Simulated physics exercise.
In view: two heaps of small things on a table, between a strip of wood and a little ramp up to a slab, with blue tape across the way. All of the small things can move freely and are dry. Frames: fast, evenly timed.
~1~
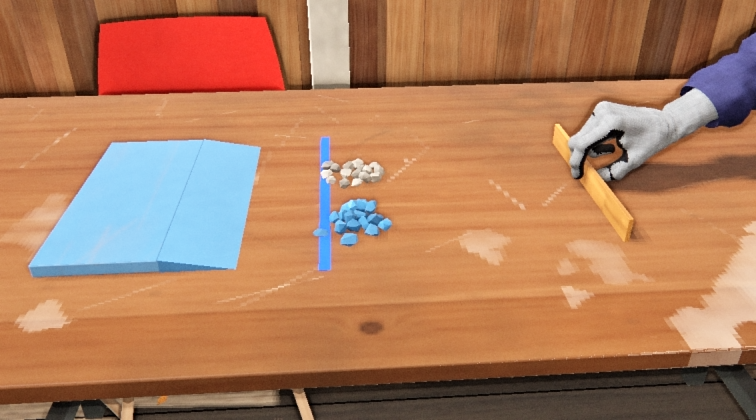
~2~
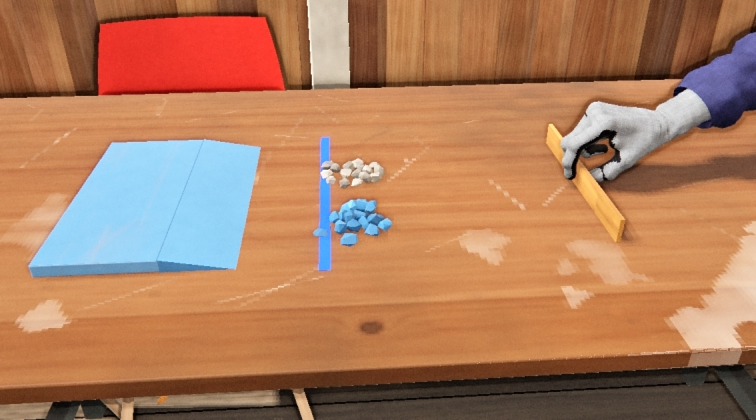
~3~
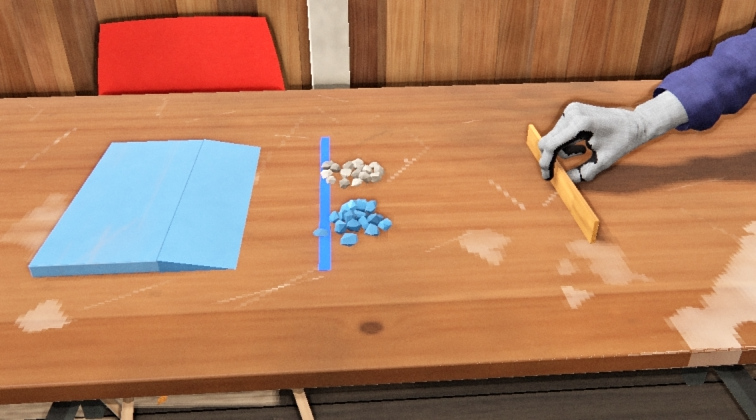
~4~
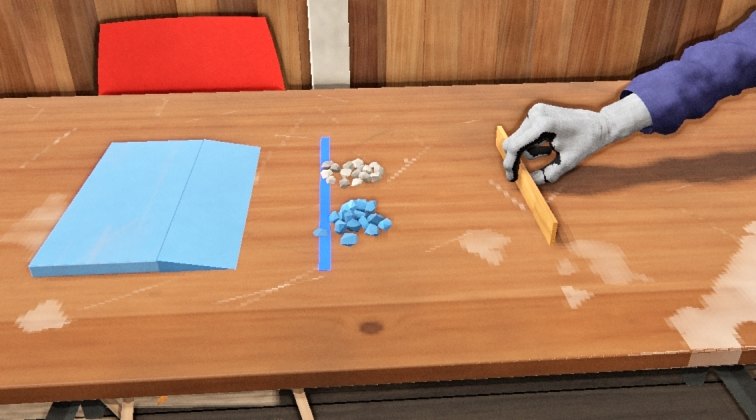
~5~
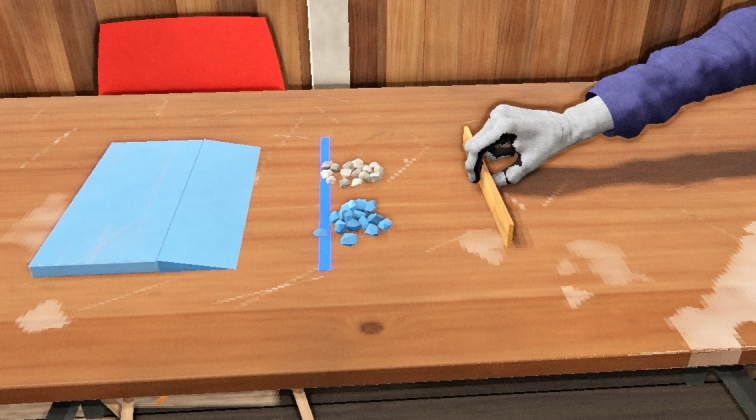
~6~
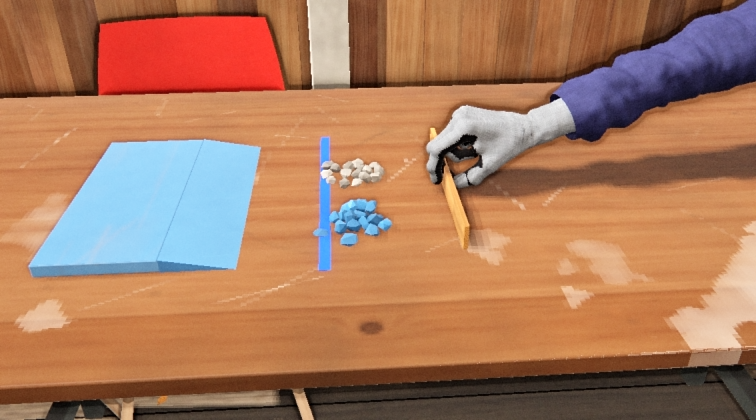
A gloved hand sliding an upright wooden strip leftward across a table toward small heaps of white and blue stones.
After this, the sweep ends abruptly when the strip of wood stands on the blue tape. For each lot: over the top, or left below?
In the end the nearer lot isn't pushed up while the farther lot isn't pushed up.
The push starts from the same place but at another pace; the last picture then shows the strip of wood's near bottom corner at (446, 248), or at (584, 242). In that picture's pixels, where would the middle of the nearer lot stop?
It would come to rest near (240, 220) the first time and near (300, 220) the second.
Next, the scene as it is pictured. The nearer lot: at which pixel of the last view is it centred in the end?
Centre at rest, last picture: Close to (235, 221).
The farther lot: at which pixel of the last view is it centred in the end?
Near (255, 177).
Then, 0.11 s past the last view, strip of wood still moving, near (374, 173); nearer lot all short of the ramp; farther lot all short of the ramp.
Then, 0.25 s past the last view, strip of wood stopped at the blue tape; nearer lot all short of the ramp; farther lot all short of the ramp.
Then, 0.53 s past the last view, strip of wood stopped at the blue tape; nearer lot about half on the ramp, about half short of the ramp; farther lot about a third on the ramp, about two thirds short of the ramp.
Finally, strip of wood stopped at the blue tape; nearer lot none past the top, about half on the ramp, about half short of the ramp; farther lot none past the top, about a third on the ramp, about two thirds short of the ramp.
